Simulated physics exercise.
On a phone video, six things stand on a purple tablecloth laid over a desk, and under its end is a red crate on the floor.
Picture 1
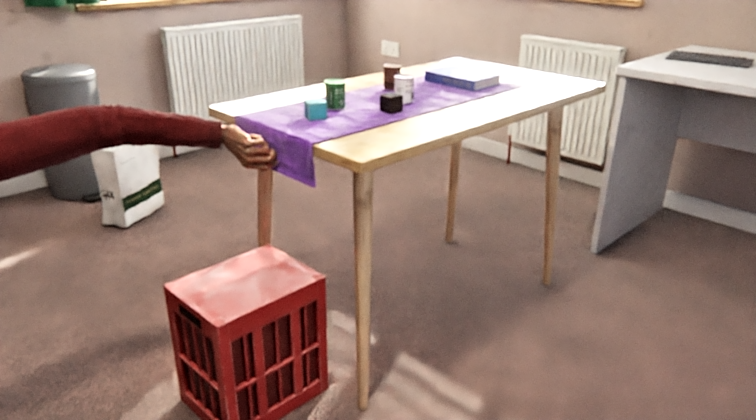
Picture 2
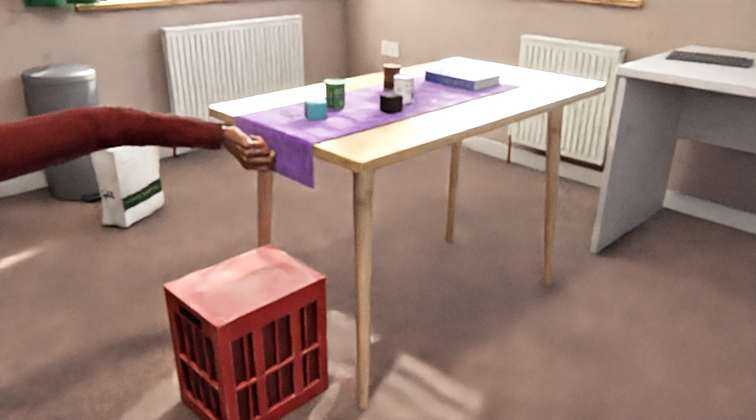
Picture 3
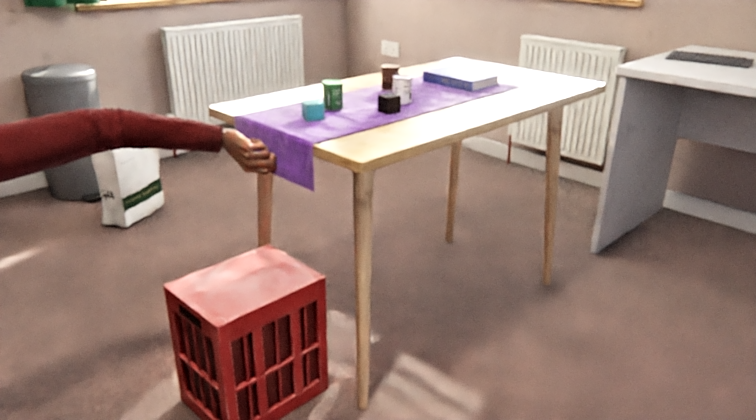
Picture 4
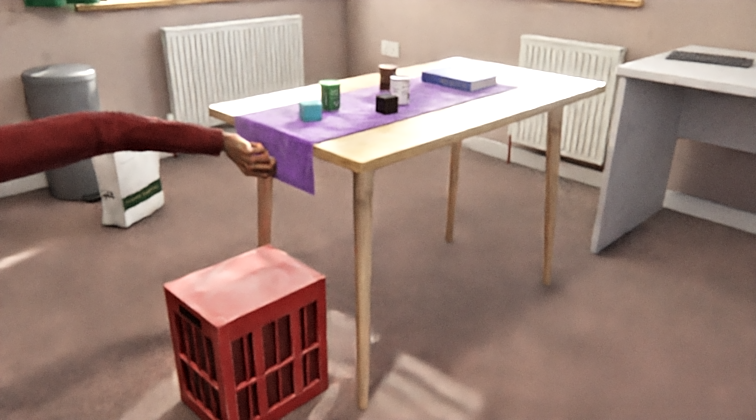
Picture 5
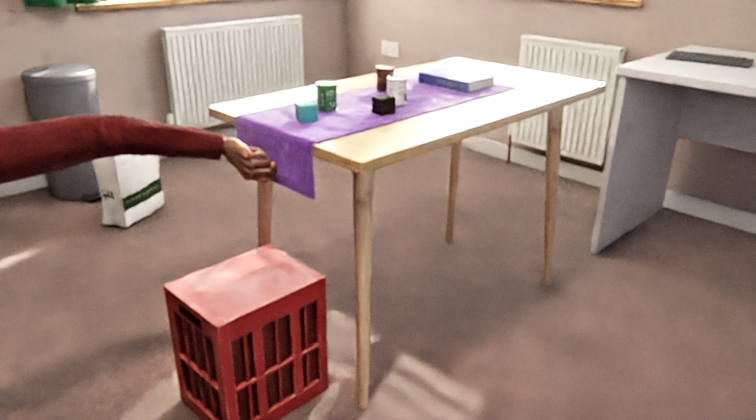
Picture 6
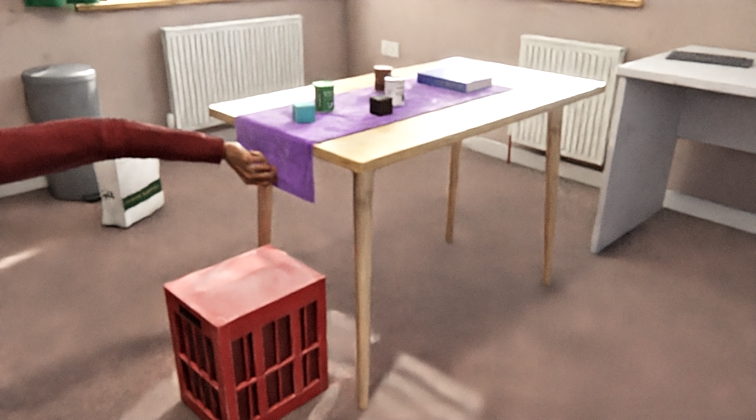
A hand slowly pulls a purple cloth and its items slightly left along a table.
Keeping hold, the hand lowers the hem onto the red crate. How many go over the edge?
Two come down.
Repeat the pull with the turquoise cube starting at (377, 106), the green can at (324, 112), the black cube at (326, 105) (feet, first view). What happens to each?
The turquoise cube holds on; the green can drops off; the black cube goes over.
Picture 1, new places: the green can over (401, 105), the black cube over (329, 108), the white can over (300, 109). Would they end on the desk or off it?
Of the three, the green can stays aloft, the black cube ends off the top and the white can ends off the top.
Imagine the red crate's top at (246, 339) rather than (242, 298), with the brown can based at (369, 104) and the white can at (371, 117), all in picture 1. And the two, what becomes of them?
In the end the brown can is no longer on top and the white can is no longer on top.
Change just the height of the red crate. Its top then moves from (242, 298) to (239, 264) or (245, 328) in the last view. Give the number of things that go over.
Counts: 1, 3.
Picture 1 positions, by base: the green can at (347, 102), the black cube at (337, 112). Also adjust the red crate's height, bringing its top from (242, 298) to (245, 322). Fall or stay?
The green can is lost; the black cube is lost.
Early on, hem near (276, 237); turquoise cube gone.
Midway, hem on the crate; turquoise cube and green can gone.
Finally, hem on the crate; turquoise cube and green can gone. It carries off two.
